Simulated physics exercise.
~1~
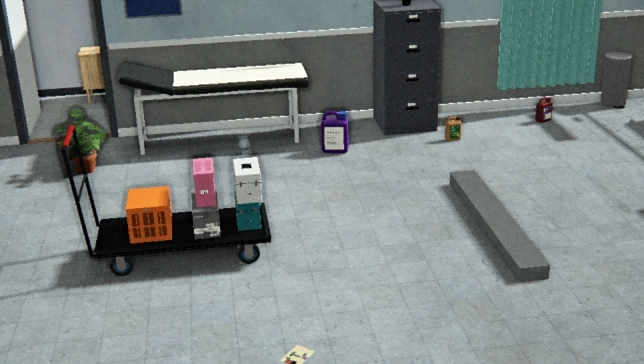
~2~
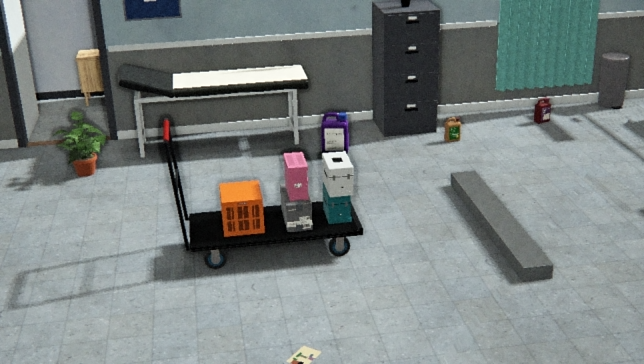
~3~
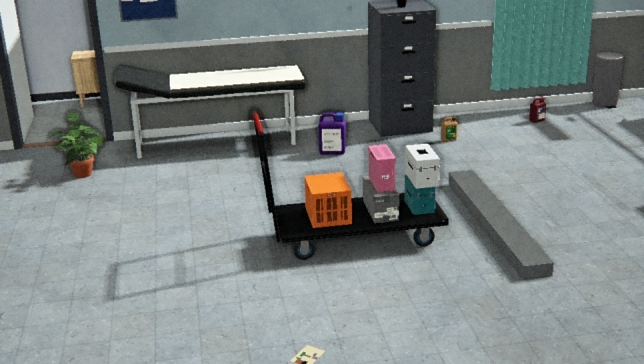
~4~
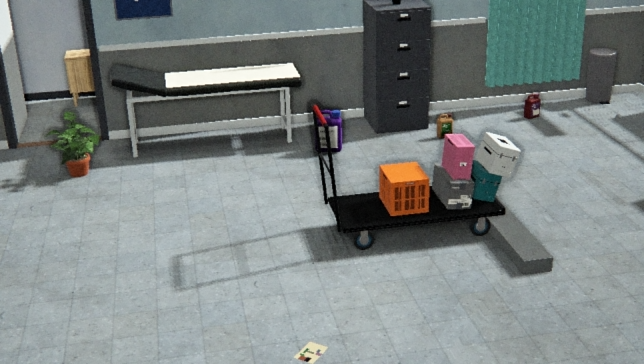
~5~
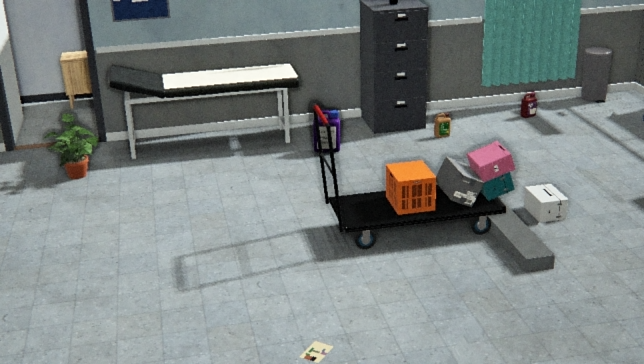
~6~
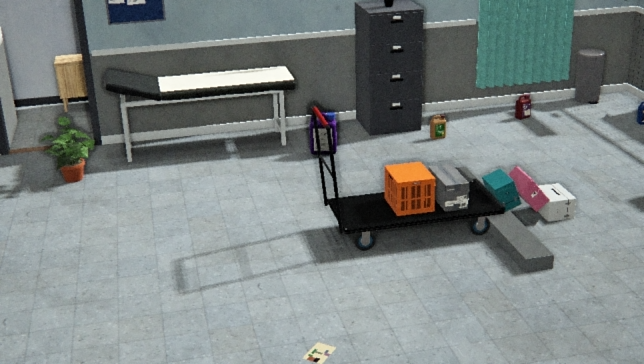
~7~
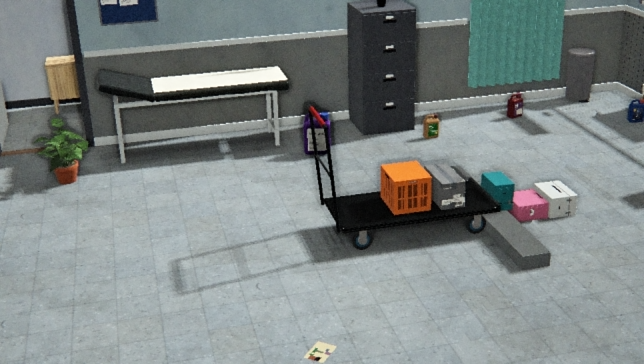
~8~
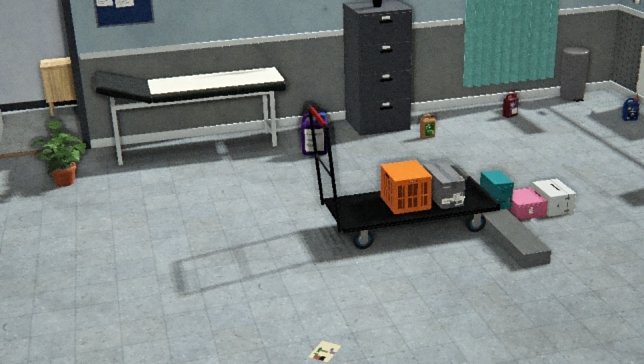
The footage shows a black trolley rolling right across a tiled room until it stops at a low grey beam, where its front stacks topple; the white, pink and teal boxes fall to the floor beyond, while the orange crate and grey box stay on the deck.
